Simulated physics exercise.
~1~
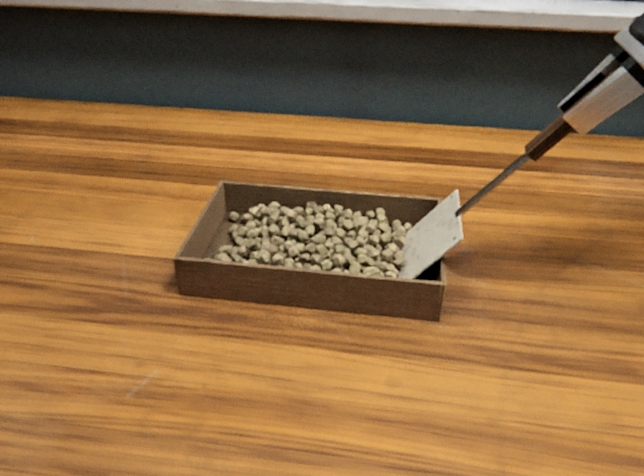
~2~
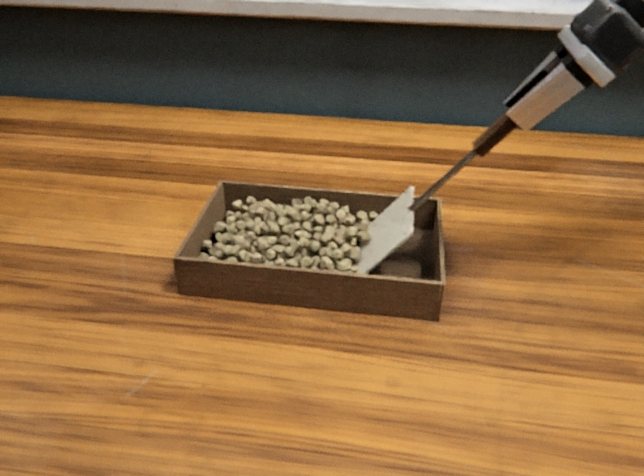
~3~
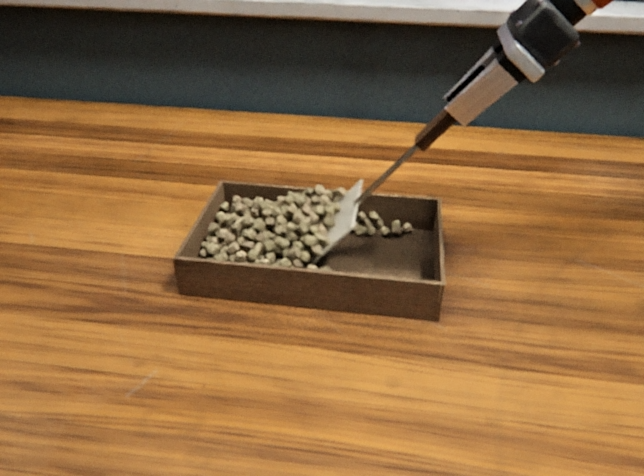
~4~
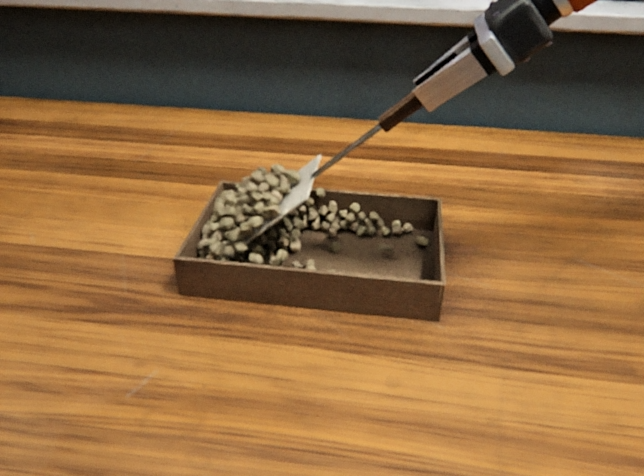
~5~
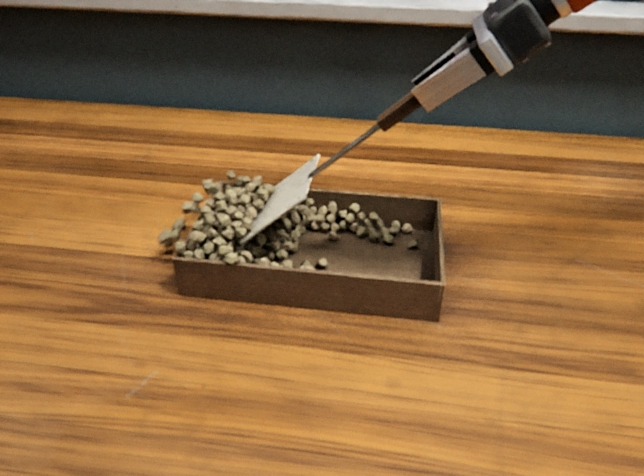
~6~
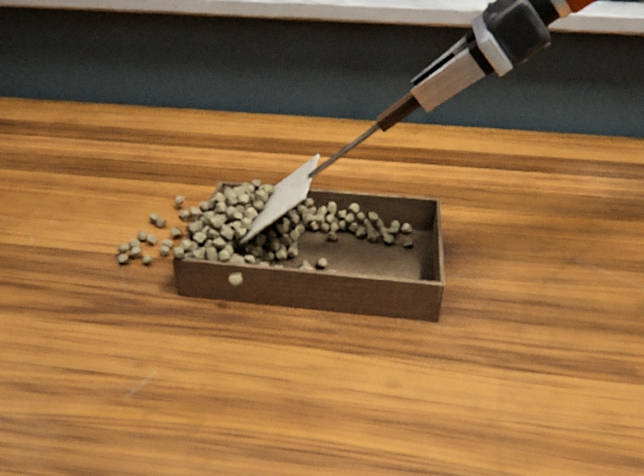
Spatula held by a robotic gripper pushing small pebbles leftward along a trough, heaping them until some spill onto the wooden table.
